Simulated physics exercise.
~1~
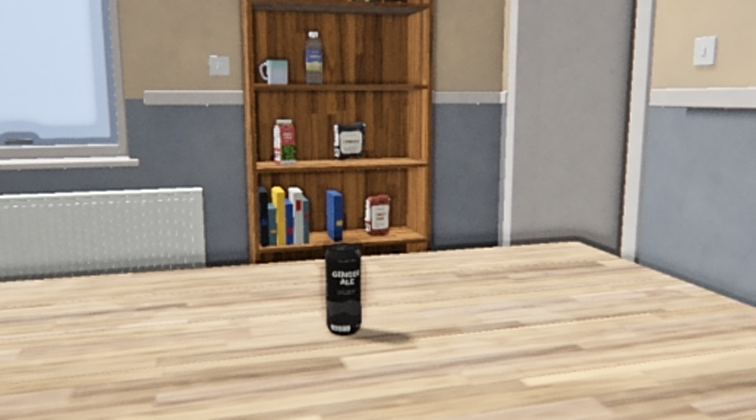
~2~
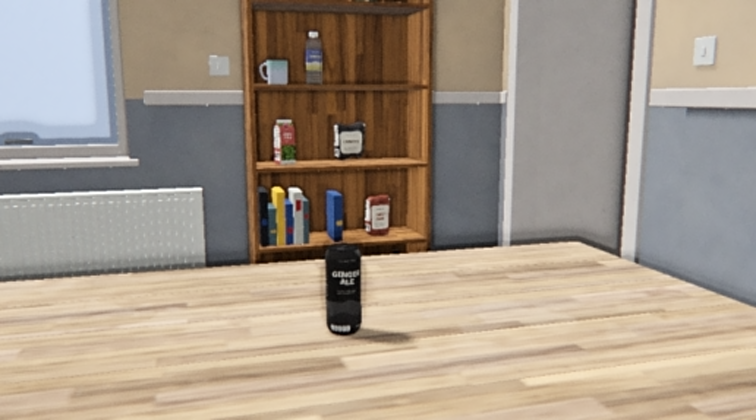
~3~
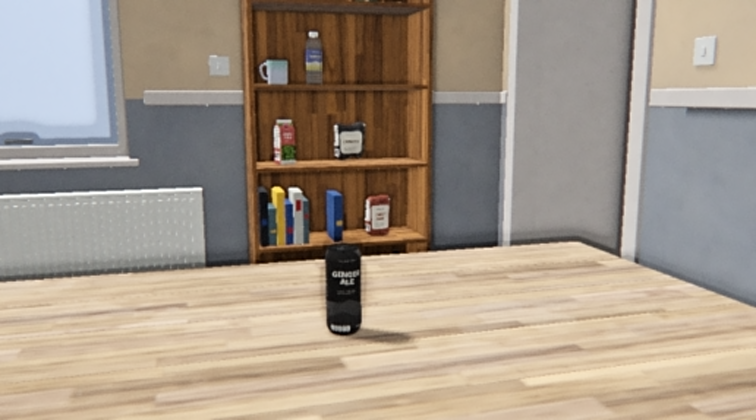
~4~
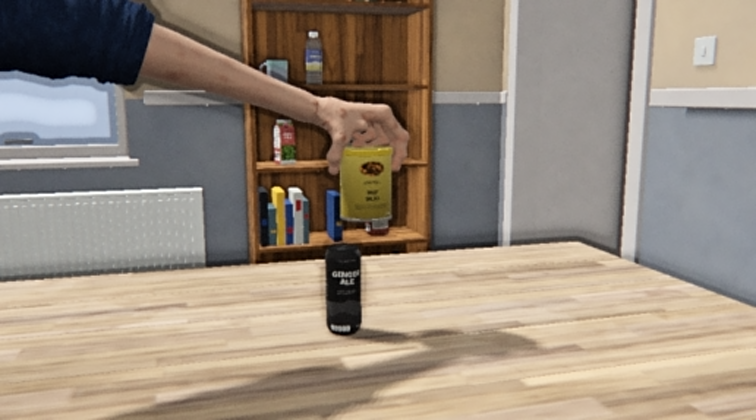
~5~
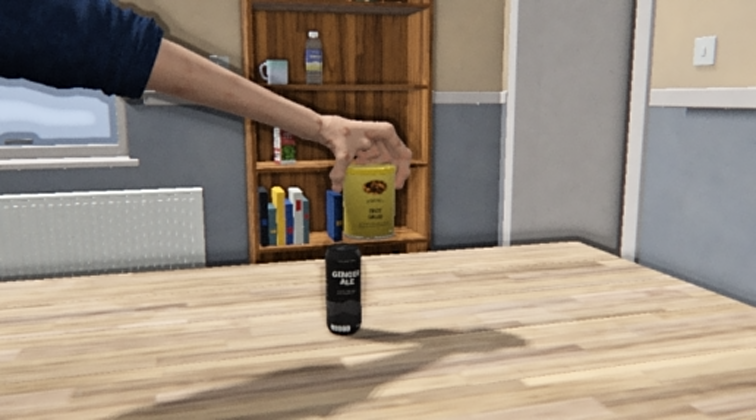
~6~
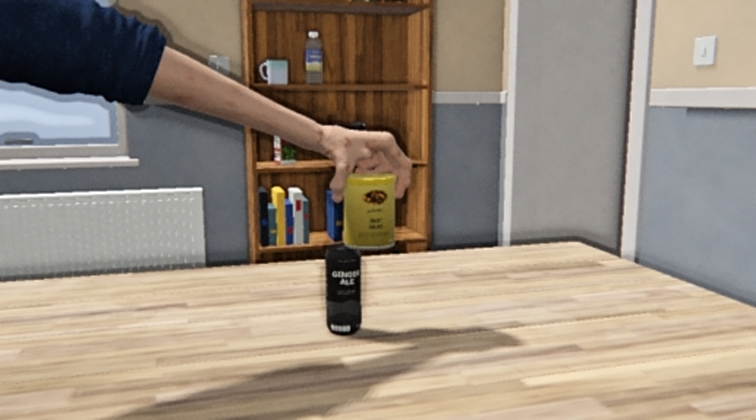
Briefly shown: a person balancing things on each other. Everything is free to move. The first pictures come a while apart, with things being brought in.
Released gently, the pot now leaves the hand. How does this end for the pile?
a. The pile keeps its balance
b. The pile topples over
Option b: The pile topples over.
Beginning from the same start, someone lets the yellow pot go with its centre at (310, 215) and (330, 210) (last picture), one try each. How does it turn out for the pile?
The pile tips over in the first case, then in the second case it remains stable.
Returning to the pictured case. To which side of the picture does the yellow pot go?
Pretty clearly in the rightward direction.
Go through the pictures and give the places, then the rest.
In the first frame, the last thing is not in view yet; black can (344, 289).
In the second frame, the last thing is not in view yet; black can (344, 289).
In the third frame, the last thing is not in view yet; black can (344, 289).
The fourth frame shows on its way; yellow pot (366, 183); black can (344, 289).
The fifth frame shows on its way; yellow pot (369, 201); black can (344, 289).
The sixth frame shows set down, still held; yellow pot (369, 210); black can (344, 289).
Then, 0.40 s after the last picture, yellow pot now fallen.
Then, 0.60 s after the last picture, things are still on the move.
At rest, fallen, yellow pot; black can in place. Seen from the same camera at the end, yellow pot near (439, 301). The pile loses its balance.
